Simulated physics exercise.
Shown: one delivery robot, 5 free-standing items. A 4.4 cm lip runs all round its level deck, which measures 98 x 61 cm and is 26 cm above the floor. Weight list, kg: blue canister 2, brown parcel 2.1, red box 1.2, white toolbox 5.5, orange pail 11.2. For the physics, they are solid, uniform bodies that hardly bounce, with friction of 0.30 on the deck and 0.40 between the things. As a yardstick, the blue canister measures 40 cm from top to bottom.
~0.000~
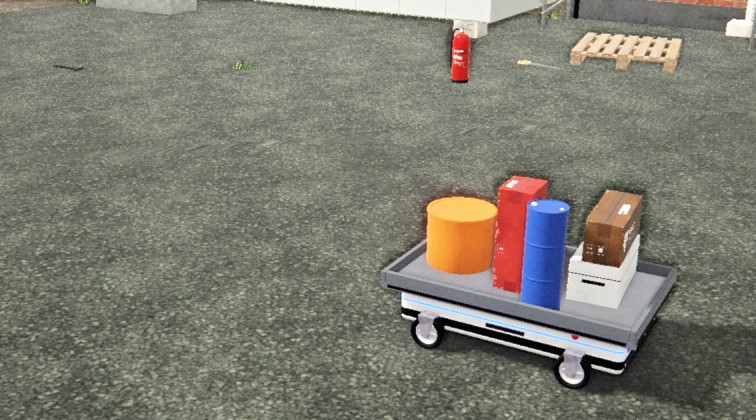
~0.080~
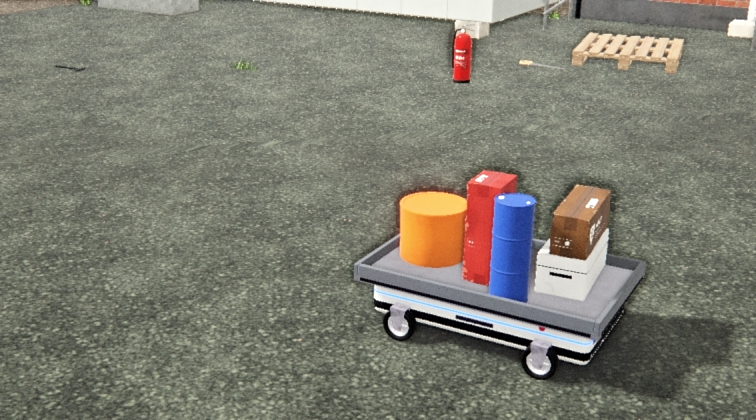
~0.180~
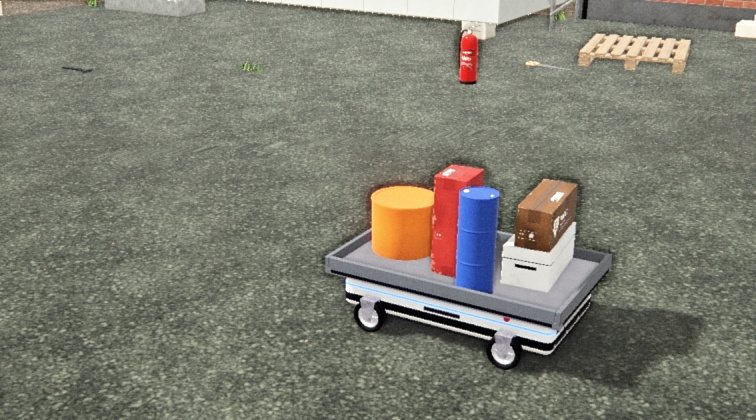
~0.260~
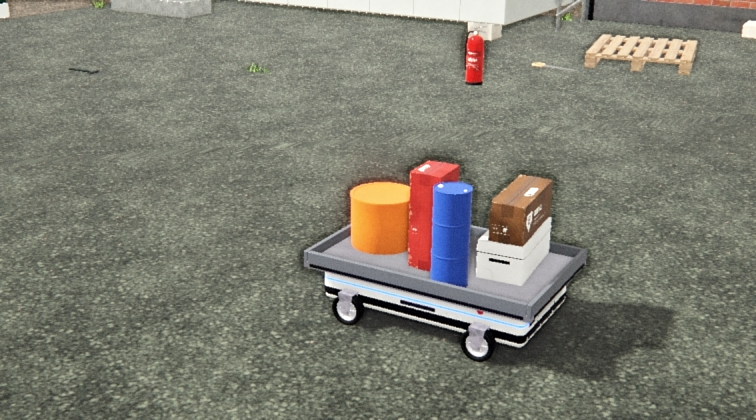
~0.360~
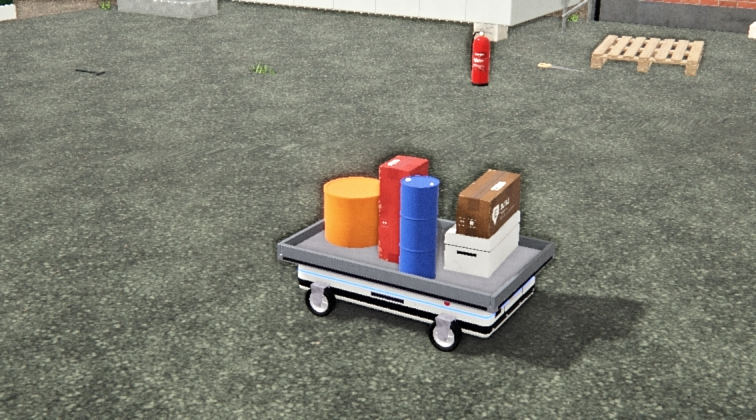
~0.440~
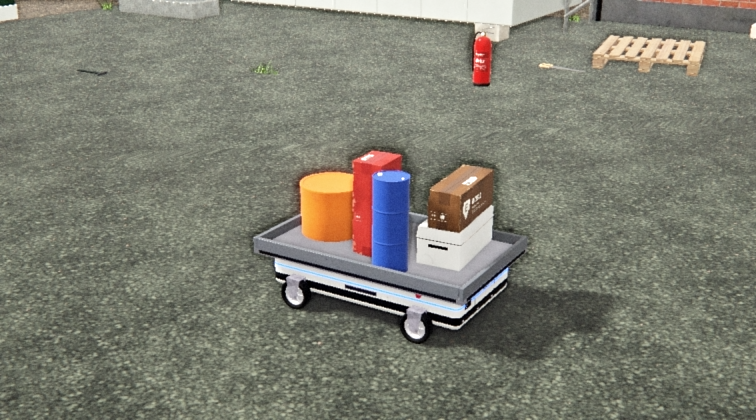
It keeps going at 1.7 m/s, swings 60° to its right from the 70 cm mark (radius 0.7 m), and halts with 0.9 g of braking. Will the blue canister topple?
Yes.
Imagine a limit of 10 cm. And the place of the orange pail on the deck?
The orange pail remains in place.
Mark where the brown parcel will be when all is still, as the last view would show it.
Resting point, approx. (362, 123) px.
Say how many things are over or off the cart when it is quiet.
All told, 2.
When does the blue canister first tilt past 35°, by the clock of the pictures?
I'd put it at some 0.9 s.
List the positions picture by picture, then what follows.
Cart 0 cm along; blue canister (544, 257); brown parcel (613, 227), in the first picture.
Cart 14 cm along; white toolbox (573, 259); orange pail (434, 229), in the second picture.
Cart 31 cm along; brown parcel (547, 214); red box (457, 222), in the third picture.
Cart 44 cm along; white toolbox (515, 247); orange pail (383, 218), in the fourth picture.
Cart 61 cm along; brown parcel (489, 203); red box (403, 210), in the fifth picture.
Cart 75 cm along; blue canister (391, 223); white toolbox (456, 234), in the sixth picture.
By 0.84 s, cart 143 cm along, turned 47°; blue canister tilted 27° near (289, 171); red box tilted 27°; orange pail tilted 10°.
By 1.24 s, cart 190 cm along, turned 60°, stopped; blue canister and red box now off the cart; brown parcel 14 cm from its spot; white toolbox 13 cm from its spot.
When it is over (1.9 s), off the cart and tipped over, blue canister and red box; not toppled but over 10 cm from the start, brown parcel and white toolbox; the last one within 10 cm of the start.
